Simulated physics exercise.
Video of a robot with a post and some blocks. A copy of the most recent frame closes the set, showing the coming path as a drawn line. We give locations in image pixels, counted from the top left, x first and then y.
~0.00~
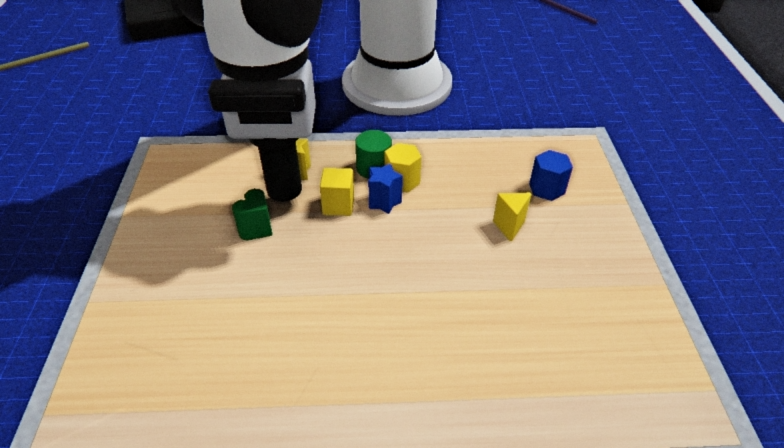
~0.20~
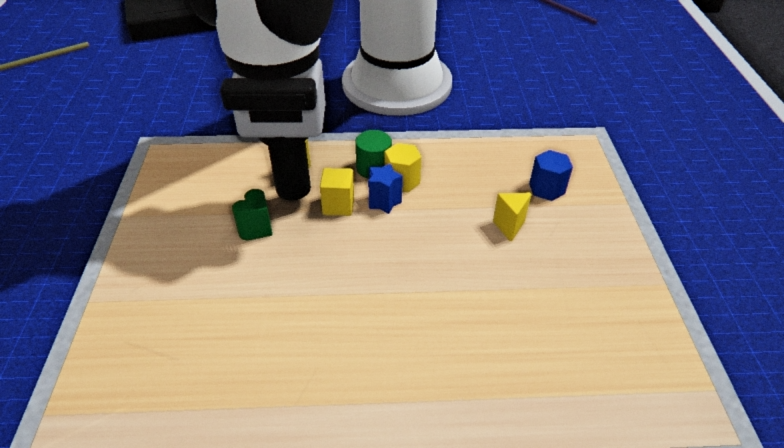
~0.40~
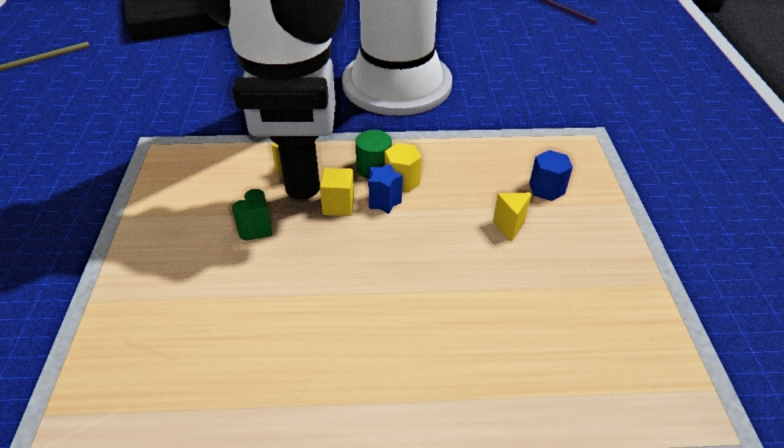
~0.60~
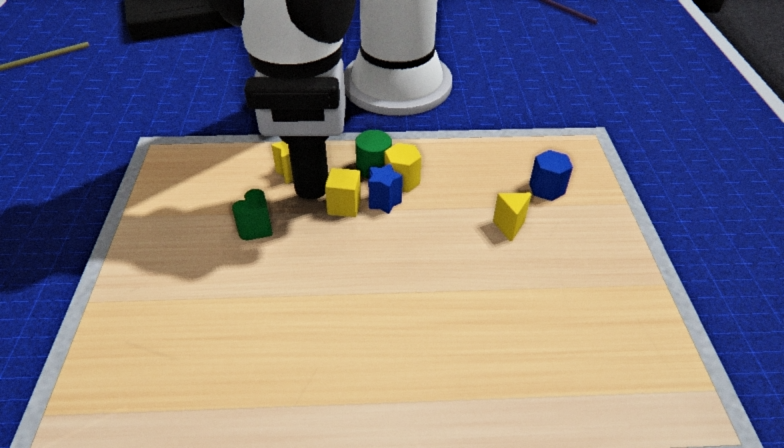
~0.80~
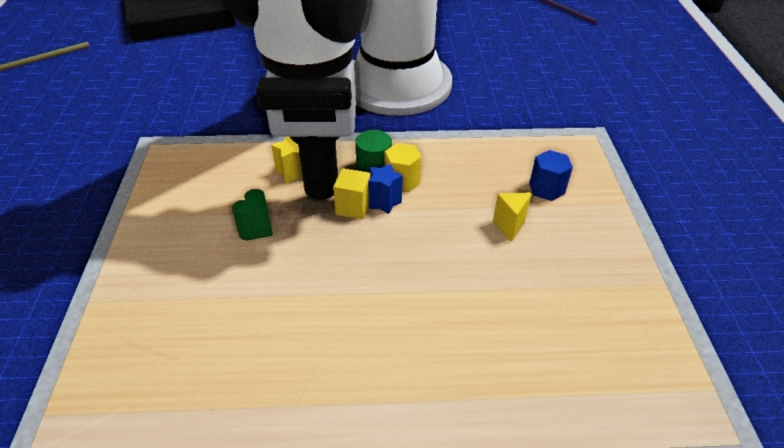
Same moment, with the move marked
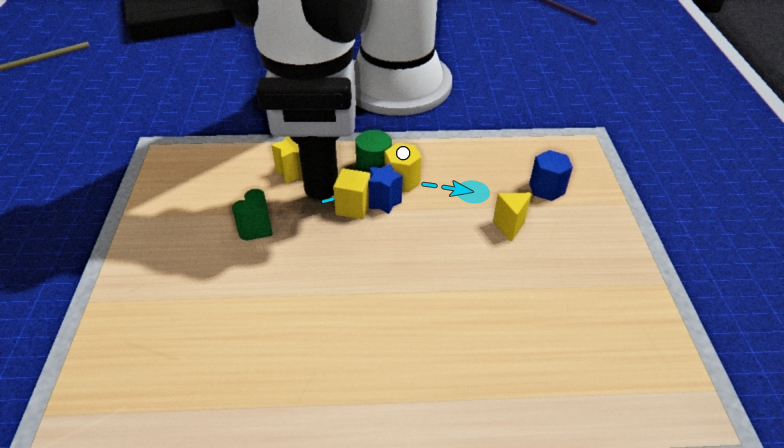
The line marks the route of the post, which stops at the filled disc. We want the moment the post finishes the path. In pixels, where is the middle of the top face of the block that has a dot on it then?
The middle of the upper face of the block that has a dot on it will lie at about (472, 141) in the picture.
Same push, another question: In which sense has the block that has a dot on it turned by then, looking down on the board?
Viewed from overhead, the block that has a dot on it winds up turned anticlockwise.
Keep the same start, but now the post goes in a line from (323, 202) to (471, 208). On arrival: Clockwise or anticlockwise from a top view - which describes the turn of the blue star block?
It rotates counterclockwise.
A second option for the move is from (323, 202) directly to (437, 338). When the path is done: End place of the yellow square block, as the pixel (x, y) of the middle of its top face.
That would be at about pixel (379, 194).
Path on the board, from (323, 202) through (372, 189) and (422, 184) to (473, 192); the dot is on the yellow hexagon.
On the path given first. One third of the way, post at (373, 175); yellow square block at (382, 182), turned 50° clockwise; green cylinder at (375, 138); blue star block at (413, 177), turned 30° anticlockwise.
Two thirds of the way, post at (425, 171); yellow square block at (383, 182), turned 55° clockwise; green cylinder at (380, 136); blue star block at (421, 178), turned 15° clockwise; yellow hexagon at (451, 143), turned 35° anticlockwise.
At the end, post at (475, 179); yellow square block at (383, 182), turned 55° clockwise; green cylinder at (380, 136); blue star block at (423, 178), turned 25° clockwise; yellow hexagon at (472, 141), turned 95° anticlockwise.
